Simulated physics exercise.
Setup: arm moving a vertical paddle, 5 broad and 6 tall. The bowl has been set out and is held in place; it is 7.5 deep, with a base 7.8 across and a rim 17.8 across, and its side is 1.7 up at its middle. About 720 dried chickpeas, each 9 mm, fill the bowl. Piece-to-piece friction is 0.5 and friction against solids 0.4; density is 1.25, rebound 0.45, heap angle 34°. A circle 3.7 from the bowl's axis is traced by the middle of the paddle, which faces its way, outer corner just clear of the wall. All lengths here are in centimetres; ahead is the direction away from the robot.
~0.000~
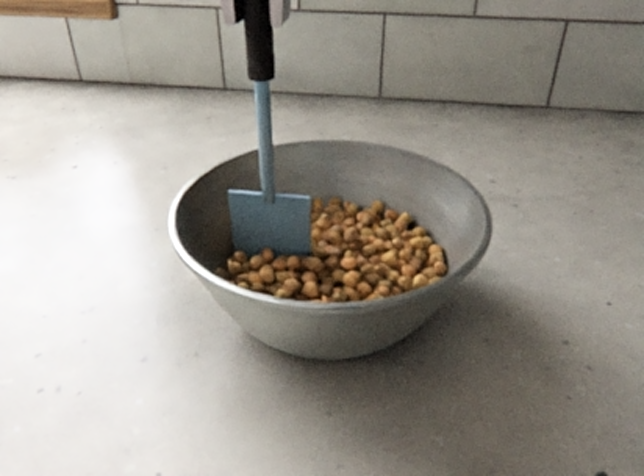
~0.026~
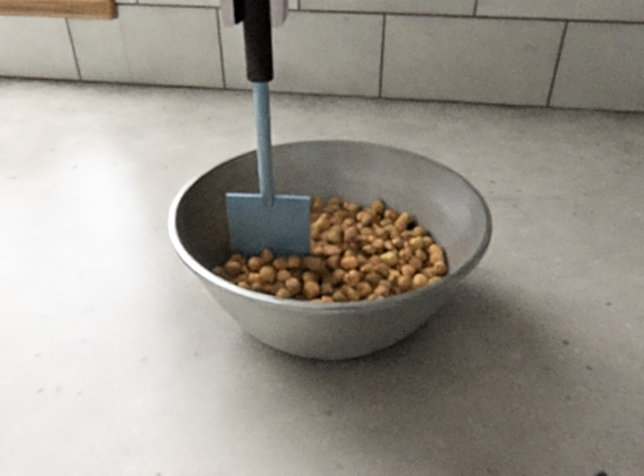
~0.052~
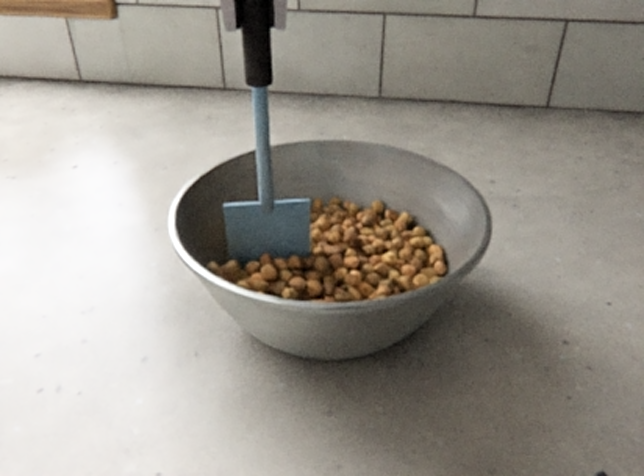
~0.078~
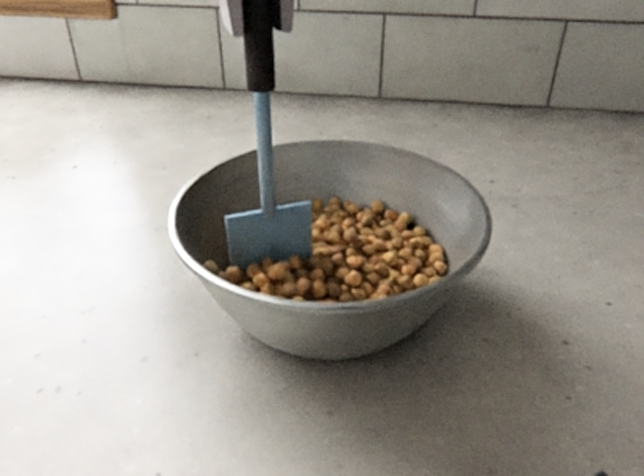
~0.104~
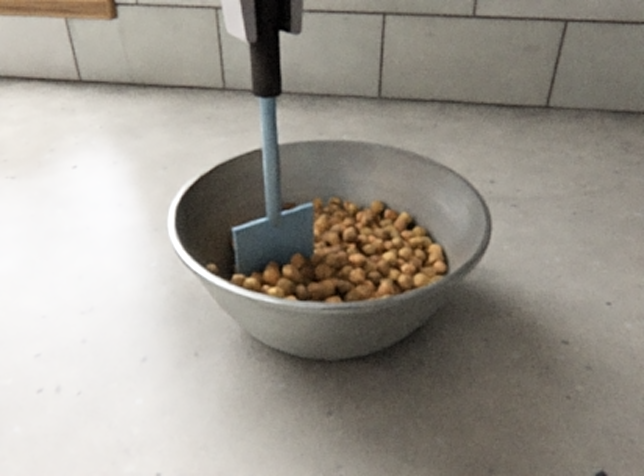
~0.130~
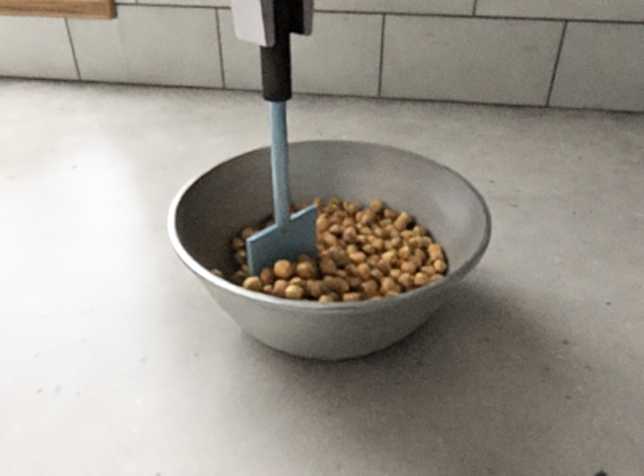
Kitchen counter by a tiled wall, robot arm slowly drawing a blue paddle through chickpeas in a grey bowl, turning it slightly.
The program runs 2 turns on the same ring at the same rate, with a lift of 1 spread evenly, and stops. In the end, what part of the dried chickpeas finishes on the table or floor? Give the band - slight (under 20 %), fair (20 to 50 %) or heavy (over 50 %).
Band: Slight.
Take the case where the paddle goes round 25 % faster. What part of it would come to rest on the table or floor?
Estimated share: Near 10 %.
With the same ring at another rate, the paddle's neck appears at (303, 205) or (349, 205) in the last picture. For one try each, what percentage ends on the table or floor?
Near 10 in a hundred for the first and near 35 in a hundred for the second.
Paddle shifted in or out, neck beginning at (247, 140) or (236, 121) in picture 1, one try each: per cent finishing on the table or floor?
I'd guess some 0 and 0 percent.
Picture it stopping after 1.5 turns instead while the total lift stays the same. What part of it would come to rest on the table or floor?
Estimate: Near 5 %.
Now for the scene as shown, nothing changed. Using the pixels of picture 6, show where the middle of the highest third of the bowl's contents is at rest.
Centre, approx.: (276, 262).
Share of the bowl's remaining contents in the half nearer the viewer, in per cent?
I'd put it at roughly 55 per cent.
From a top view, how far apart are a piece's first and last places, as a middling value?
Roughly 7 cm.
After 0.65 s, 317° round, highest piece 9 above the table; 704 in the bowl, 14 on the table or floor, 4 in flight or on the tool.
After 1.17 s, 219° round, highest piece 9 above the table; 698 in the bowl, 23 on the table or floor, 1 in flight or on the tool.
After 1.63 s, 0° round, highest piece 7 above the table; 697 in the bowl, 25 on the table or floor.
After 2.33 s, 0° round, highest piece 7 above the table; 697 in the bowl, 25 on the table or floor.
At rest, 697 in the bowl, 25 on the table or floor. That is 3 % on the table or floor.
